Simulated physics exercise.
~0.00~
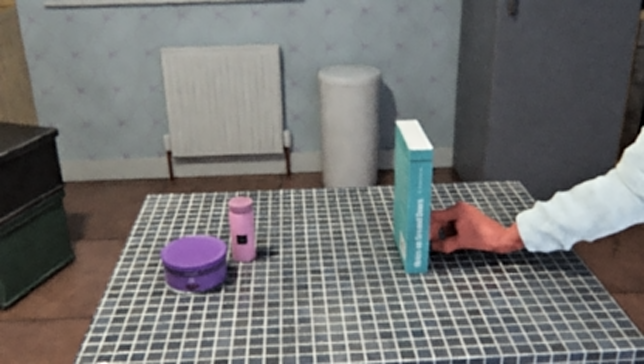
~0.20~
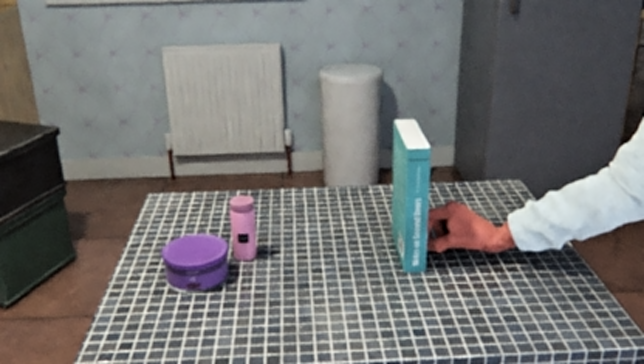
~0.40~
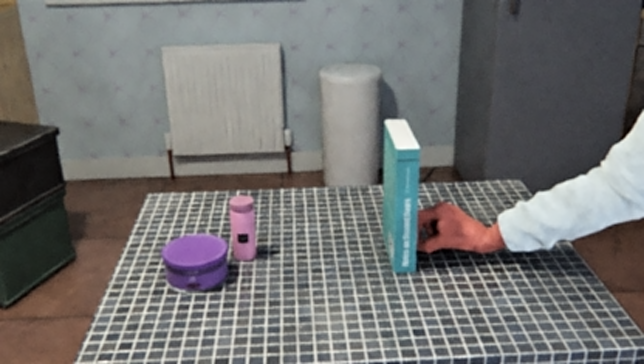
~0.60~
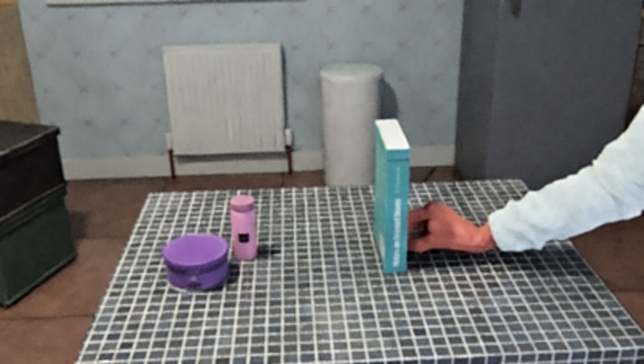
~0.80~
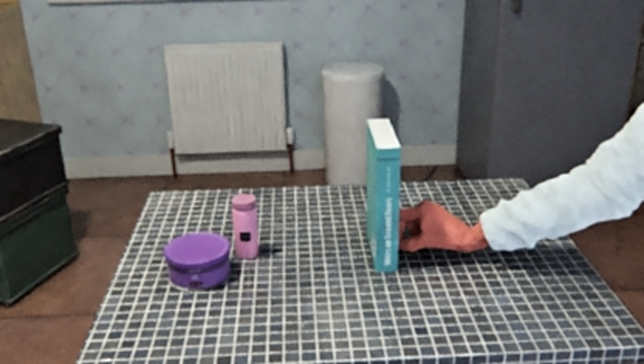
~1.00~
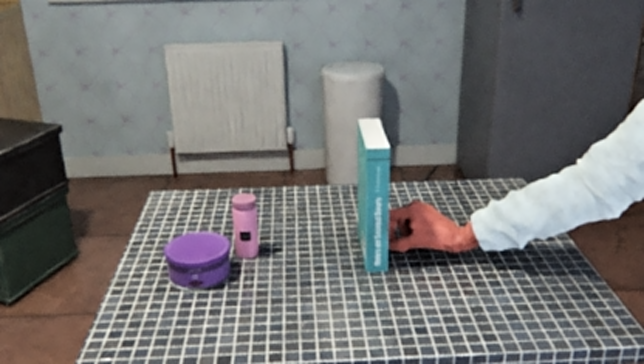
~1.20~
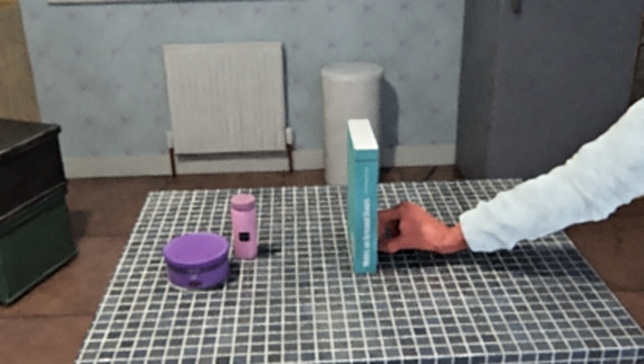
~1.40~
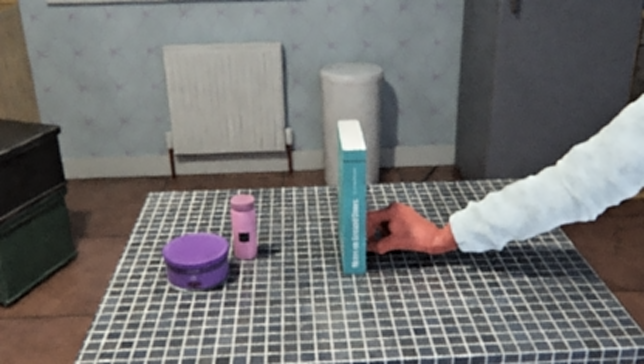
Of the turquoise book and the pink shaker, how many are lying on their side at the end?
None of them are lying down. The turquoise book and the pink shaker are both still standing upright at the end.
